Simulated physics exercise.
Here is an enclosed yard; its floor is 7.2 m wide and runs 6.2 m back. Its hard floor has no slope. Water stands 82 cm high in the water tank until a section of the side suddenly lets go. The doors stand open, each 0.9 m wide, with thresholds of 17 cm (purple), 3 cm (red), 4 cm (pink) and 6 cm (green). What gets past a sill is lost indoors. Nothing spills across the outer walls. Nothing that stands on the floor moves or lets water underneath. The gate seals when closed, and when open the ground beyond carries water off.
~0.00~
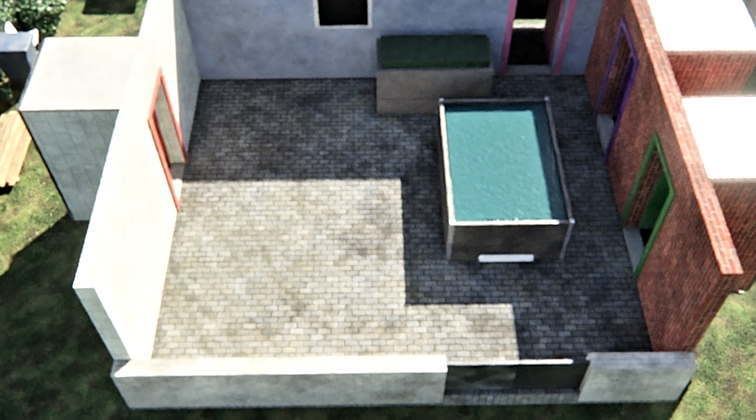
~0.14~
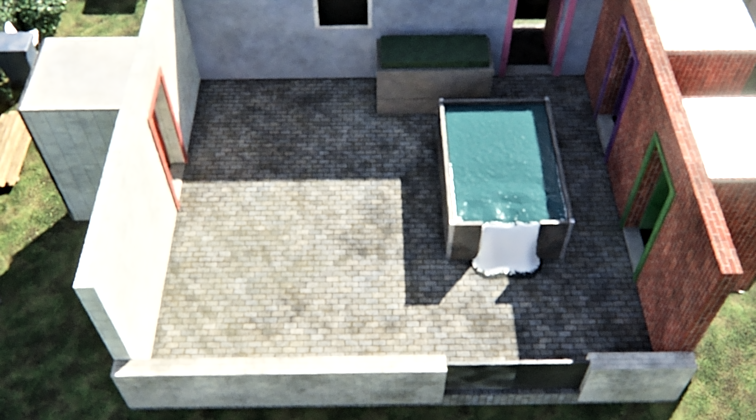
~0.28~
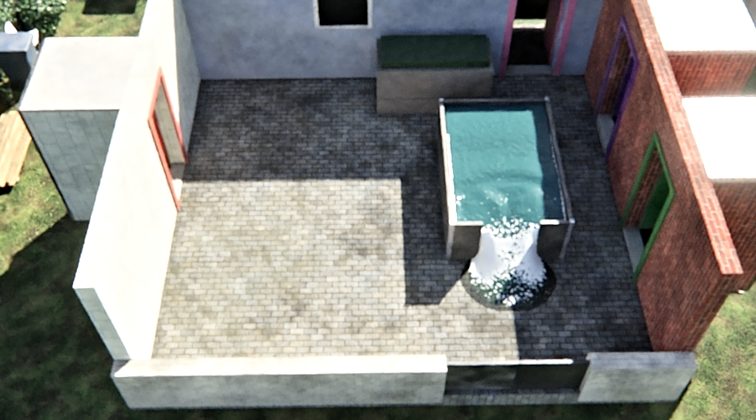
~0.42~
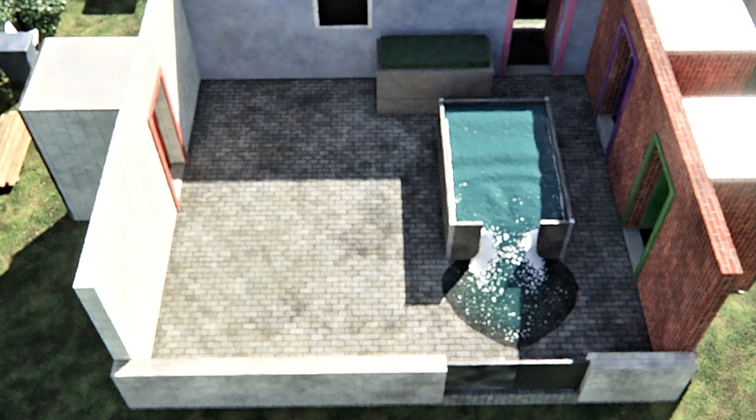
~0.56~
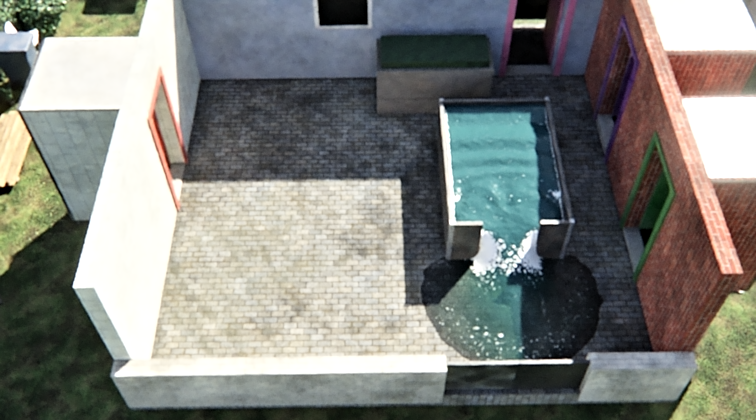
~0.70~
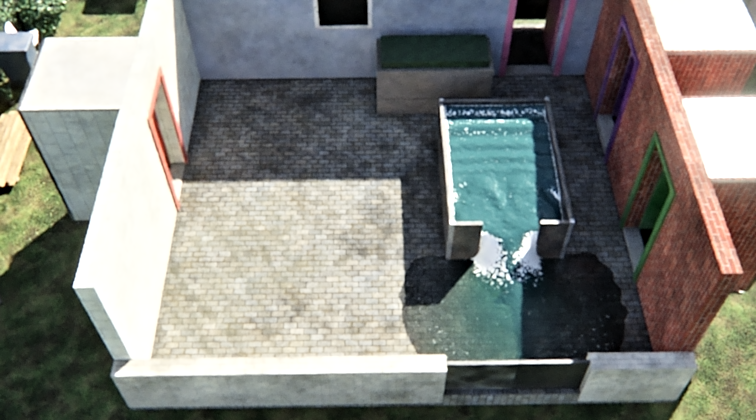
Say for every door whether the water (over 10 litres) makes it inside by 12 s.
The water let in: At the purple door it does not reach the limit; at the red door it goes over the limit; at the pink door it exceeds the limit; at the green door it goes over the limit.
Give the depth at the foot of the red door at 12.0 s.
Roughly 4.0 cm deep.
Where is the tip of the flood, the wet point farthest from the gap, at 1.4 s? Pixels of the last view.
Near (314, 381).
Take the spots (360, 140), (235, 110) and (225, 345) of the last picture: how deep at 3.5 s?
Roughly 0, 0 and 5 cm, in turn.
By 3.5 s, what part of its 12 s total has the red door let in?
About 0 per cent.
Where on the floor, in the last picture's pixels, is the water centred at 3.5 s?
Near (471, 254).
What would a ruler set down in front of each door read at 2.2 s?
In cm: Purple 0, red 0, pink 0, green 7.
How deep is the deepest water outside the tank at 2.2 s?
Up to some 45 cm.
After 1.4 s water covers 20 % of the floor and is deepest (56 cm) near (648, 376); purple door not reached, red door not reached, pink door not reached, green door 2 cm at the sill, 0 L in.
After 2.2 s water covers 25 % of the floor and is deepest (45 cm) near (648, 376); purple door not reached, red door not reached, pink door not reached, green door 7 cm at the sill, 0 L in.
After 3.5 s water covers 50 % of the floor and is deepest (30 cm) near (504, 261); purple door 4 cm at the sill, 0 L in, red door not reached, pink door not reached, green door 9 cm at the sill, 3 L in.
After 7.0 s water covers 85 % of the floor and is deepest (18 cm) near (504, 261); purple door 9 cm at the sill, 0 L in, red door 6 cm at the sill, 12 L in, pink door 12 cm at the sill, 138 L in, green door 7 cm at the sill, 16 L in.
After 12.0 s water covers 100 % of the floor and is deepest (12 cm) near (491, 85); purple door 10 cm at the sill, 0 L in, red door 4 cm at the sill, 29 L in, pink door 11 cm at the sill, 325 L in, green door 4 cm at the sill, 18 L in.
